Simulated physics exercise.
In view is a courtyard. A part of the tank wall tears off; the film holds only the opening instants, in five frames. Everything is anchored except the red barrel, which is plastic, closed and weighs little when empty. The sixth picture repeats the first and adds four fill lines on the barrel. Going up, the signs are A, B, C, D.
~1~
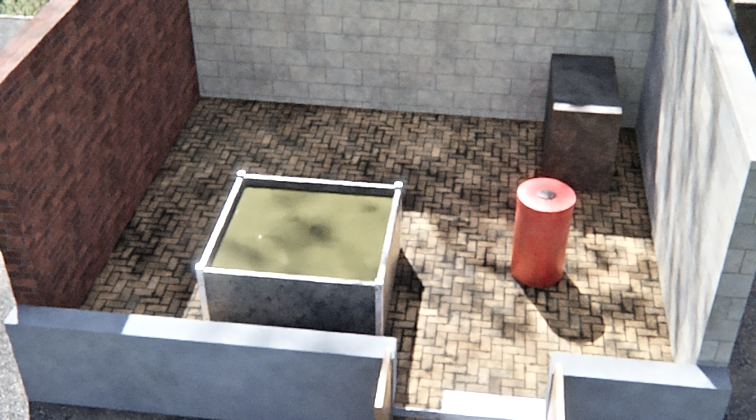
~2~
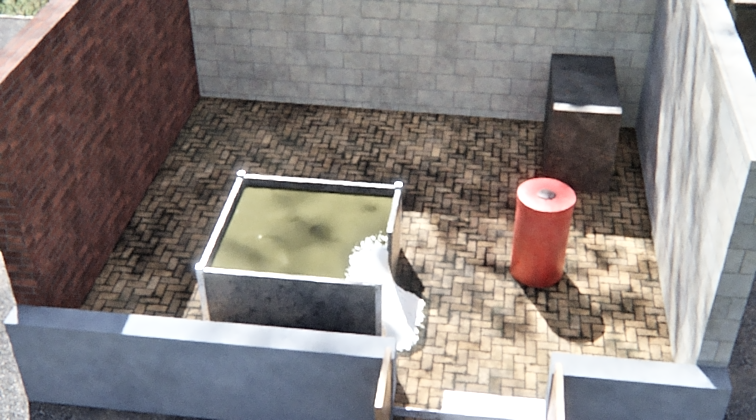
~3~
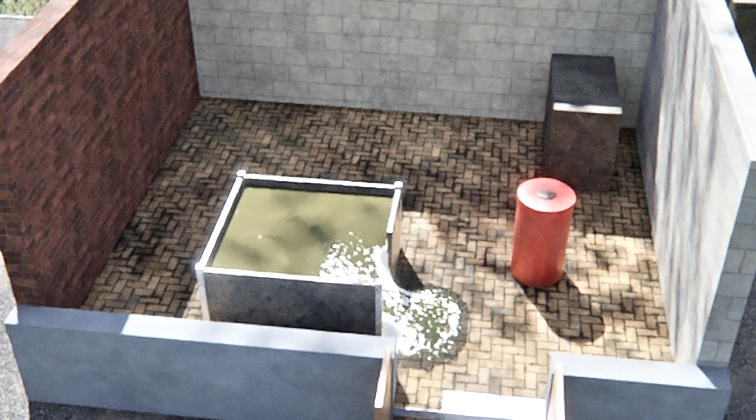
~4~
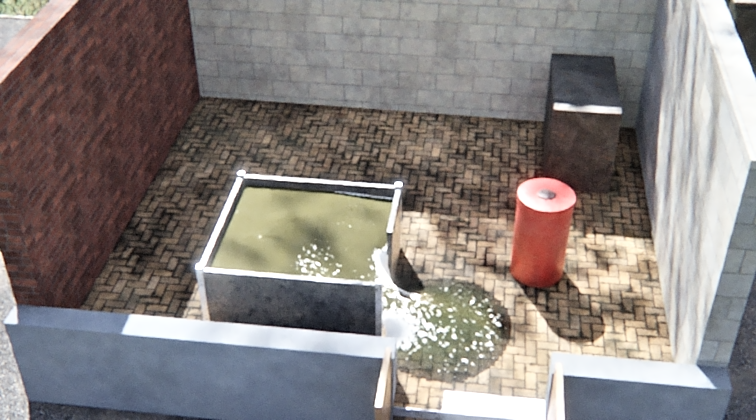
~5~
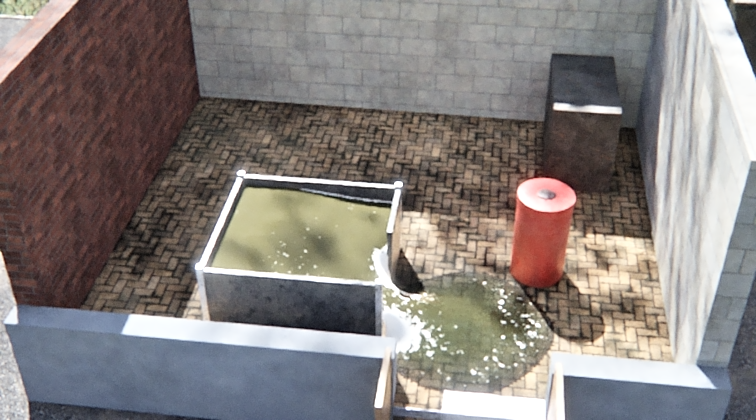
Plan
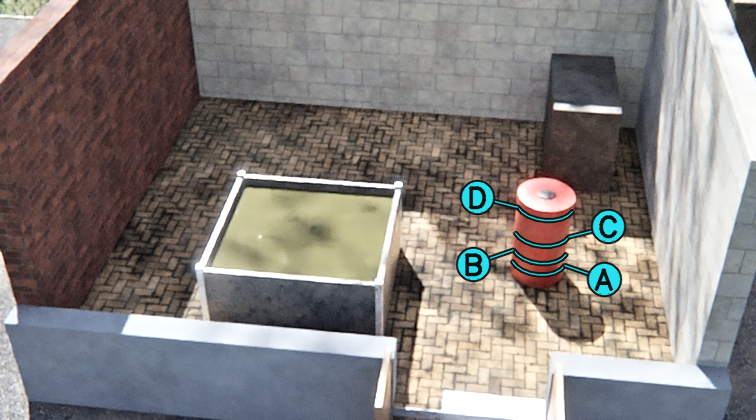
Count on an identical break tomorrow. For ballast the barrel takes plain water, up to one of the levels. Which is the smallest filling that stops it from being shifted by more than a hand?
Go for A.
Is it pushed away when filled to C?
No, that is safe.
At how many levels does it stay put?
All four.
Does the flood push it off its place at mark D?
No, that is safe.
On the marked copy, A at (538, 274); B at (539, 263); C at (542, 246); D at (545, 220); from the bottom up A, B, C, D.
With A, it does not move.
With B, it does not move.
With C, it does not move.
With D, it does not move.
